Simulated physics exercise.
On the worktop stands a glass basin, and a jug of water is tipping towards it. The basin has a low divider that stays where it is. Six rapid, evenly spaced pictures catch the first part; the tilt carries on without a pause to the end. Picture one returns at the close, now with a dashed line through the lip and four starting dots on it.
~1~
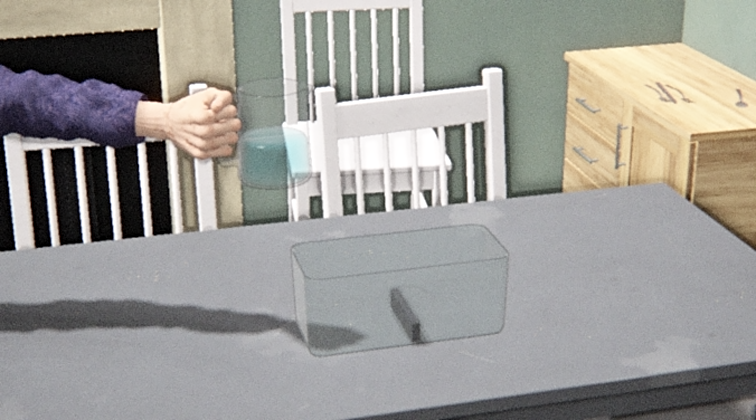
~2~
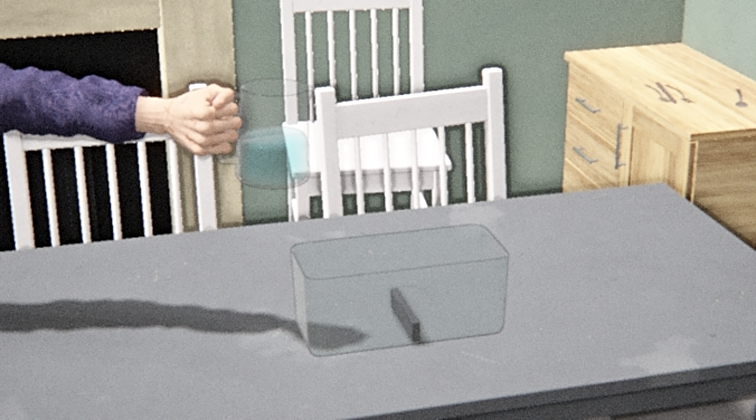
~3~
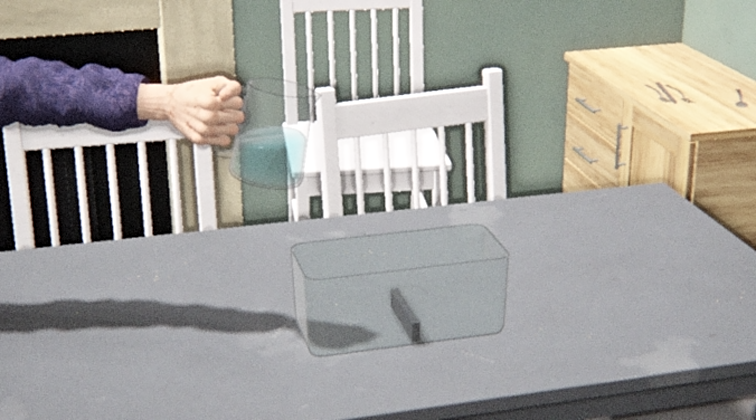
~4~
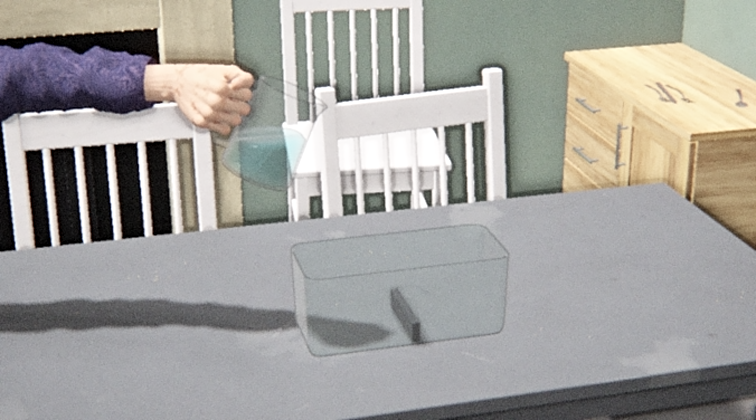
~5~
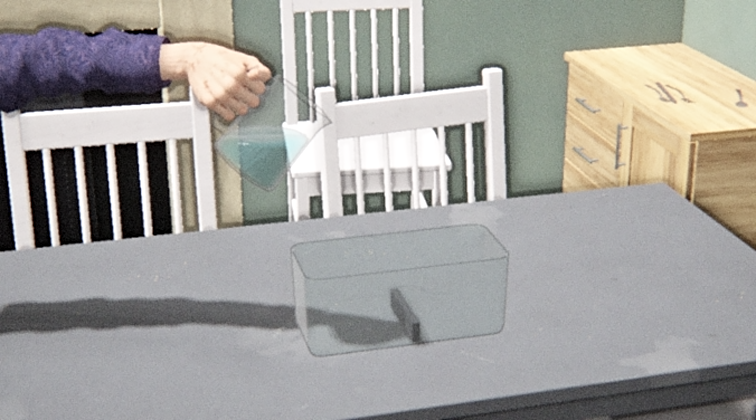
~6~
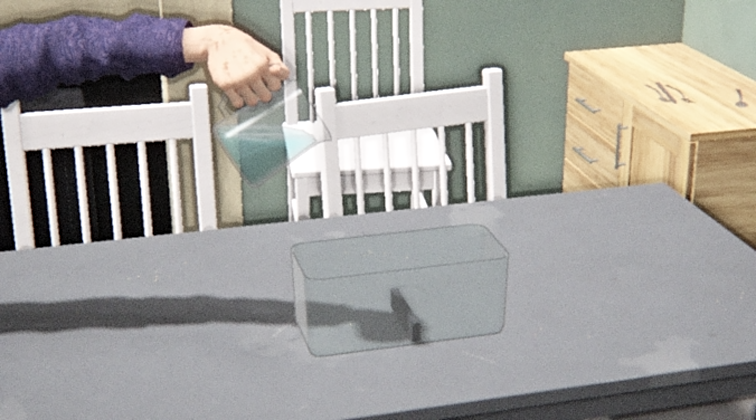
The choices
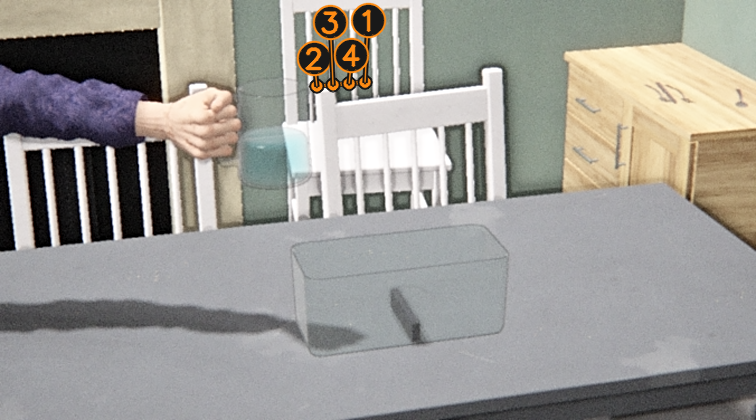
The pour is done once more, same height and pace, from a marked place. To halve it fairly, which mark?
Choose 3.
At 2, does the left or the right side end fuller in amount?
The left side.
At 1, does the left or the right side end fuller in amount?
The right one.
In orange, 1 at (365, 82); 2 at (316, 86); 3 at (333, 84); 4 at (349, 83).
With 1, about 10 % ends left of the wall and 87 % right of it; 3 % is lost outside.
With 2, about 85 % ends left of the wall and 9 % right of it; 6 % is lost outside.
With 3, about 49 % ends left of the wall and 50 % right of it.
With 4, about 12 % ends left of the wall and 86 % right of it.
